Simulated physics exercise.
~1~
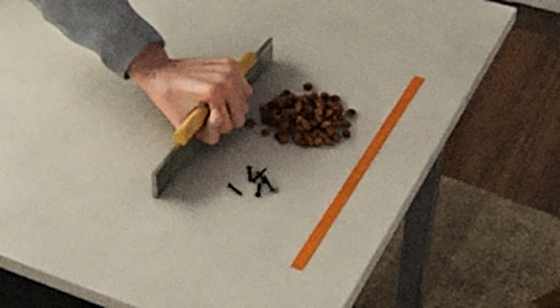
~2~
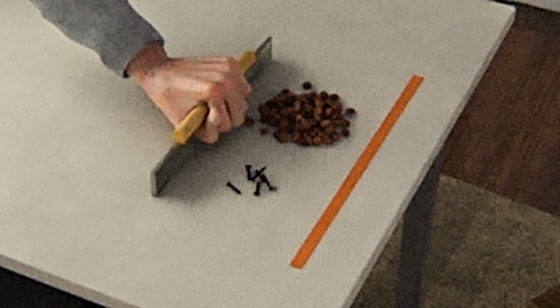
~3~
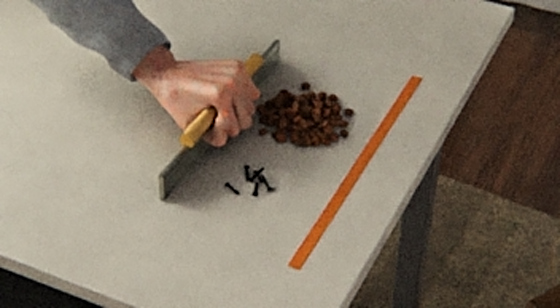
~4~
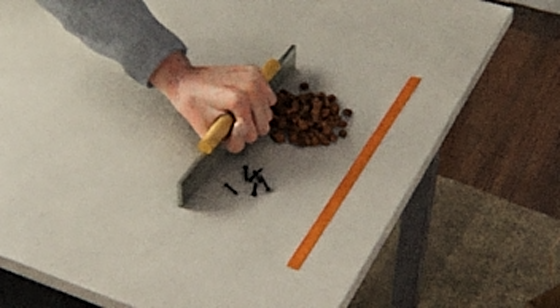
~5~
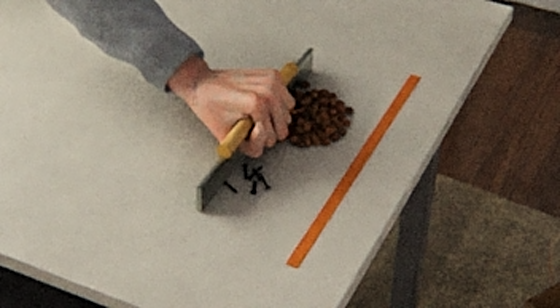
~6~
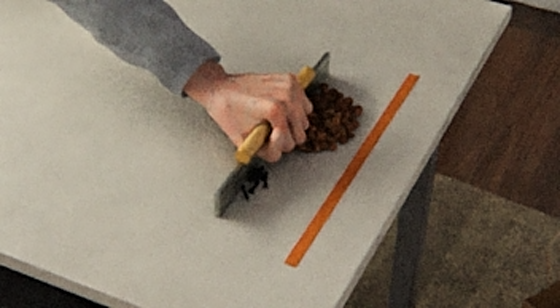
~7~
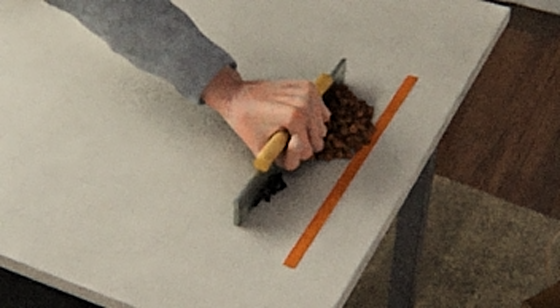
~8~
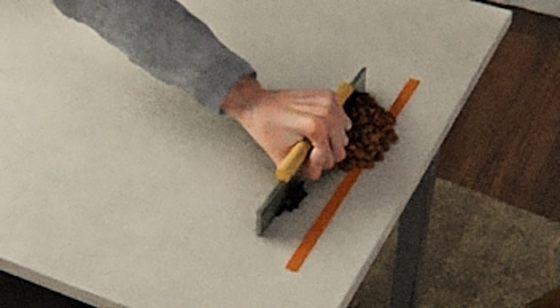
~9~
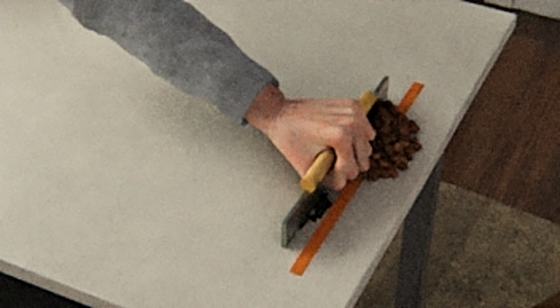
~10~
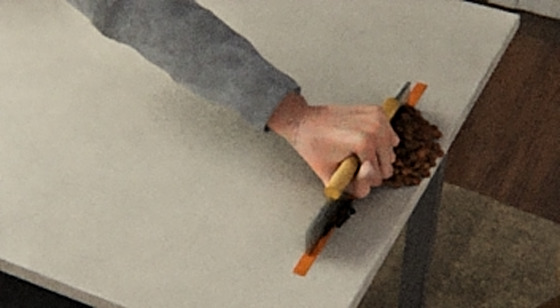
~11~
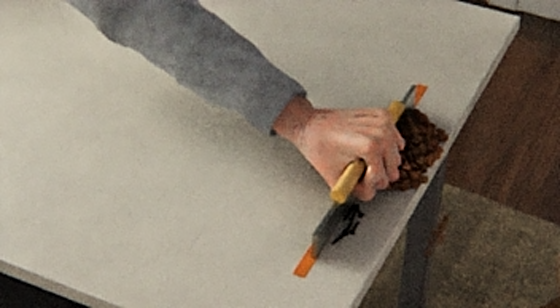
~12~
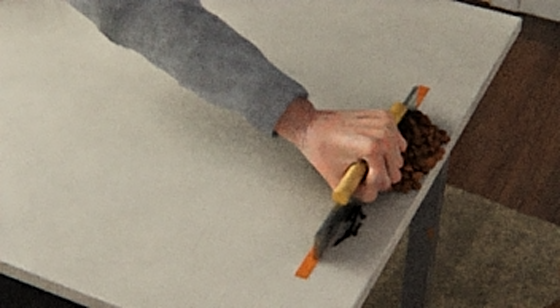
At first, a hand in a grey sleeve holds a wide scraper with a yellow handle on a pale table, beside a heap of small brown pieces and a few black screws. The scraper starts sliding to the right, toward a strip of orange tape near the table's edge. It meets the brown heap first and bunches it up, then gathers the screws as well. The hand keeps pushing both piles across the tabletop until the blade stops along the tape. In the end, the screws rest on the table, while a small part of the brown heap has gone over the edge.
